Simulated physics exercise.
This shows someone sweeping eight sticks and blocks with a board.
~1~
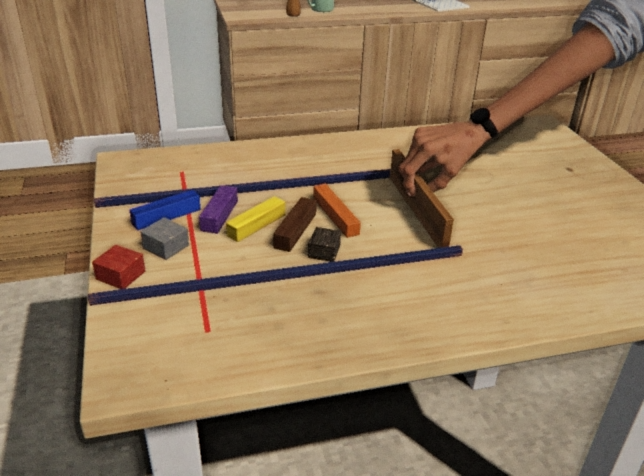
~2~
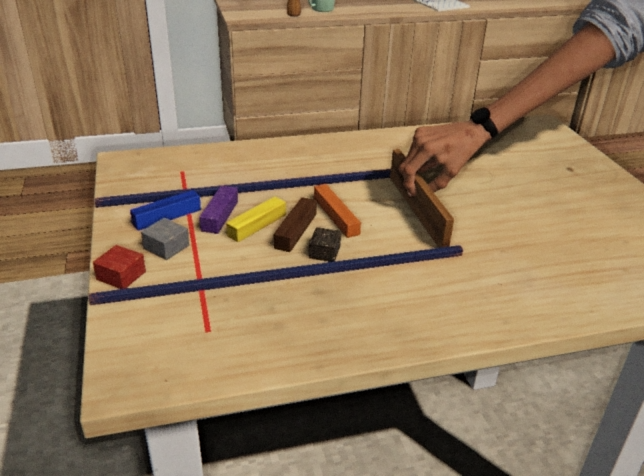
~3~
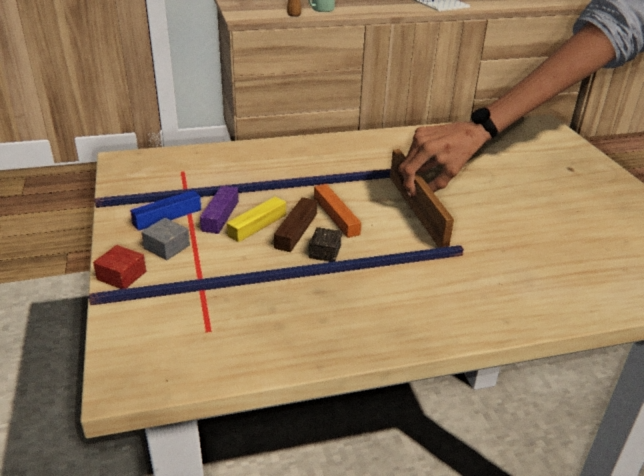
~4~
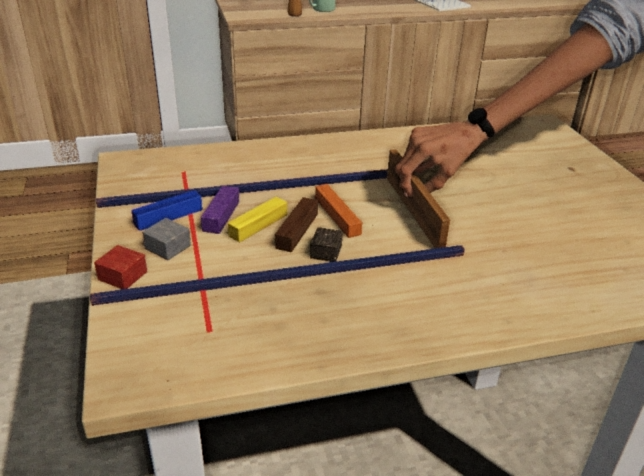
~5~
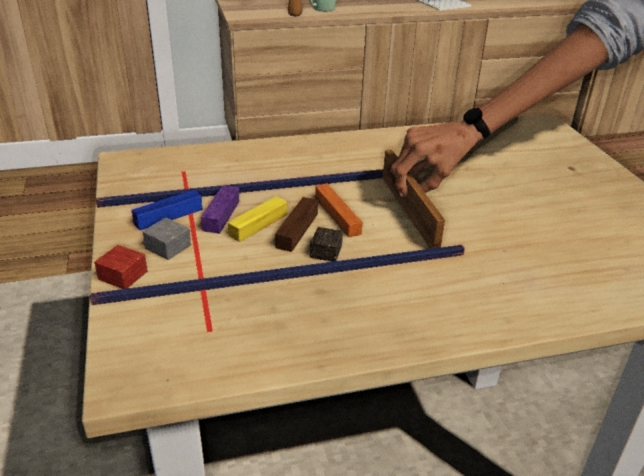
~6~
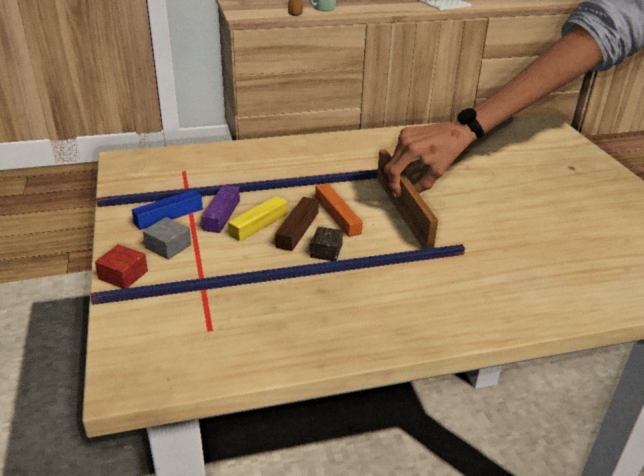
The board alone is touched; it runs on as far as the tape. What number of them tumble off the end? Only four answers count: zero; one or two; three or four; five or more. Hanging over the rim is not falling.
My answer: Zero.
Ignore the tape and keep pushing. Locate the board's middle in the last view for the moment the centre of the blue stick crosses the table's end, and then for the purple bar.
For the blue stick, about (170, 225); for the purple bar, about (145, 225).
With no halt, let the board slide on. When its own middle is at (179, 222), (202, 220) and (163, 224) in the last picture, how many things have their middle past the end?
That makes 0, 0, 1.
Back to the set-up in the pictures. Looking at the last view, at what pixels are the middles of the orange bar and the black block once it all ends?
Final positions - orange bar around (186, 226), black block around (186, 265).
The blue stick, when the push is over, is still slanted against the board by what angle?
About 35° out of line.
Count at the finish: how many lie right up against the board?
Number in contact with it: 2.
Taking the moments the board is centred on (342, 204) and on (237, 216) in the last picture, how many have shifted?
1 at one spot and 7 at the other.
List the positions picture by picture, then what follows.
In the first picture, red block (119, 267); grey block (165, 239); blue stick (166, 210); board (419, 196); tape (193, 238).
In the second picture, grey block (165, 238); purple bar (220, 209).
In the third picture, blue stick (167, 210); board (419, 196).
In the fourth picture, red block (121, 267); yellow stick (258, 219).
In the fifth picture, grey block (167, 238); black block (327, 244).
In the sixth picture, red block (122, 266); grey block (167, 238); blue stick (168, 209); board (405, 197); tape (195, 237).
Early on, none off yet; red block at rest near (122, 266); grey block at rest near (167, 238); blue stick at rest near (168, 209).
A while later, none off yet; red block at rest near (122, 266); grey block at rest near (167, 238); blue stick moving near (163, 209).
Finally, the number that fall off is zero.
